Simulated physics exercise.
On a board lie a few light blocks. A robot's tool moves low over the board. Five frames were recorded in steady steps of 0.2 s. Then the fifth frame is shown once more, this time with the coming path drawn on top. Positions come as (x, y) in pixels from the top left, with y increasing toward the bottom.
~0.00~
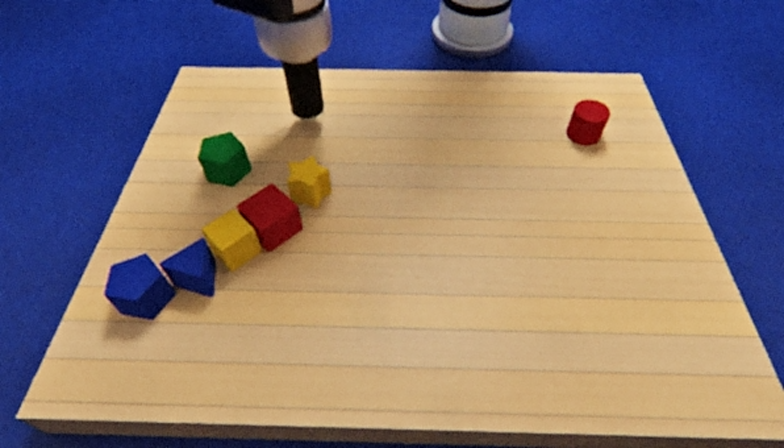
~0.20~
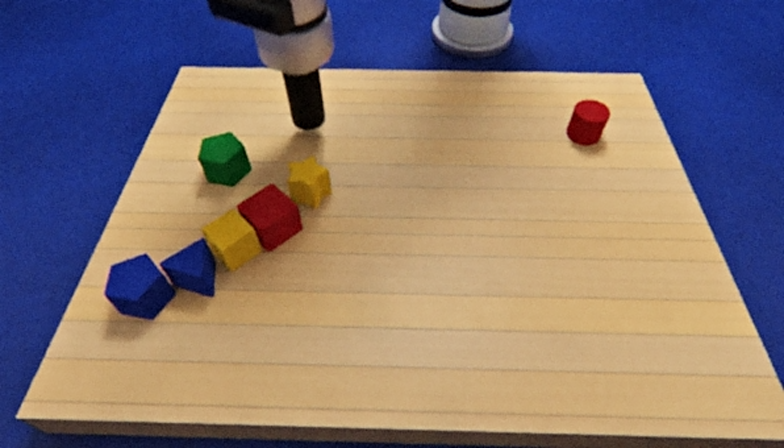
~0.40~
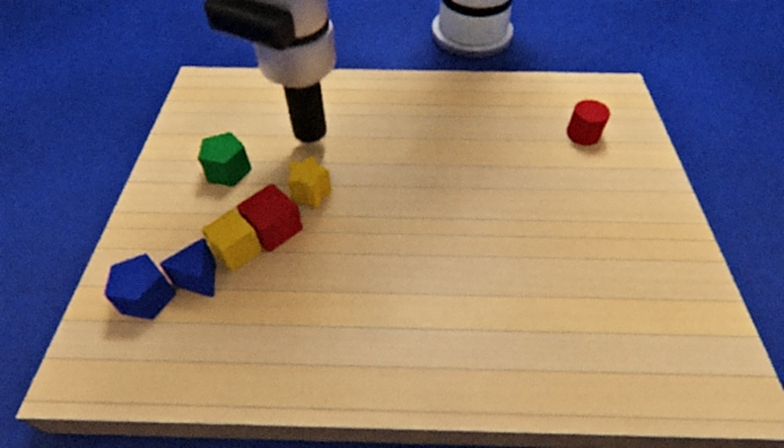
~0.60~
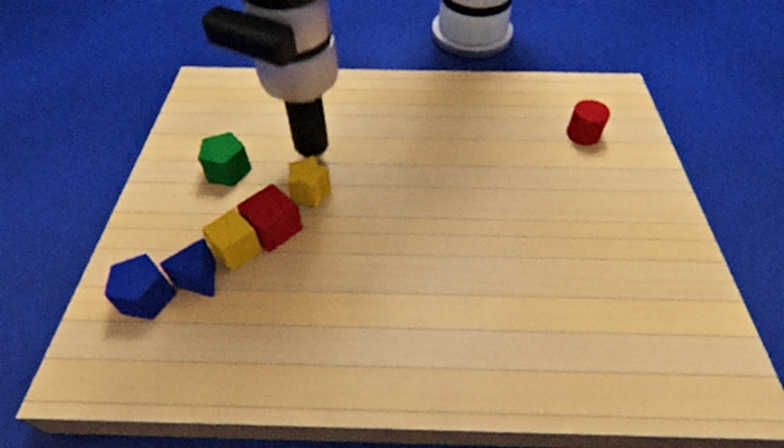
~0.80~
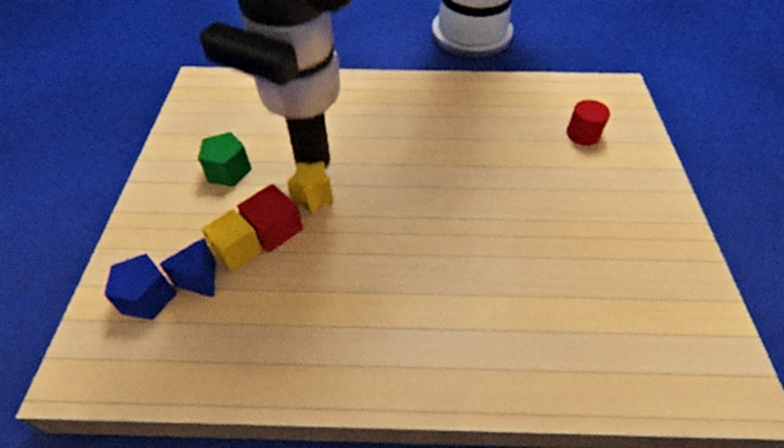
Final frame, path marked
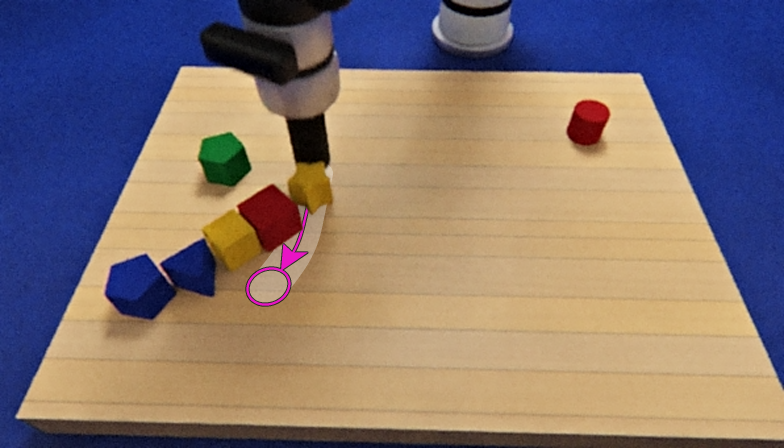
On a wooden board, a robot's tool moves toward the yellow star block and nudges it slightly.
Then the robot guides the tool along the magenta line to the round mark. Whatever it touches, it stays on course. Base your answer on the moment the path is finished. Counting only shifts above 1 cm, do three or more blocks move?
Short answer: Yes.
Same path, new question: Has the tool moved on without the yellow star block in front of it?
In short: Yes.
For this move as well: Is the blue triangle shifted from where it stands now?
It seems so.
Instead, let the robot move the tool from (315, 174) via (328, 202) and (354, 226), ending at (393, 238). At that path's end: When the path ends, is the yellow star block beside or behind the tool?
The answer is yes.
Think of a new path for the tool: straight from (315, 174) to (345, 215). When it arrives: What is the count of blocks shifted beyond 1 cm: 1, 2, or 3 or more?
One moves.
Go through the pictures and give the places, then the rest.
In the first frame, tool tip at (308, 109); block tops, blue five-sided block at (132, 277); blue triangle at (188, 259); yellow square at (228, 229); red square at (267, 206); yellow star block at (306, 170).
In the second frame, tool at (309, 120); blocks unchanged.
In the third frame, tool at (310, 132); blocks unchanged.
In the fourth frame, tool at (311, 146); blocks unchanged.
In the fifth frame, tool at (313, 161); blue five-sided block at (132, 277); blue triangle at (188, 259); yellow square at (228, 229); red square at (267, 206); yellow star block at (309, 175).
Path on the board, from (315, 174) by way of (303, 227) to (269, 286).
On the path given first. One third of the way, tool at (304, 197); yellow square at (219, 233), turned 25° clockwise; red square at (263, 224), turned 25° clockwise; yellow star block at (309, 213), turned 15° anticlockwise.
Two thirds of the way, tool at (292, 235); blue five-sided block at (109, 286); blue triangle at (164, 268); yellow square at (201, 246), turned 30° clockwise; red square at (245, 242), turned 30° clockwise; yellow star block at (313, 248), turned 40° anticlockwise.
At the end, tool at (264, 274); blue five-sided block at (83, 292), turned 30° anticlockwise; blue triangle at (130, 268), turned 15° clockwise; yellow square at (173, 256), turned 55° clockwise; red square at (212, 266), turned 55° clockwise; yellow star block at (311, 258), turned 75° anticlockwise.
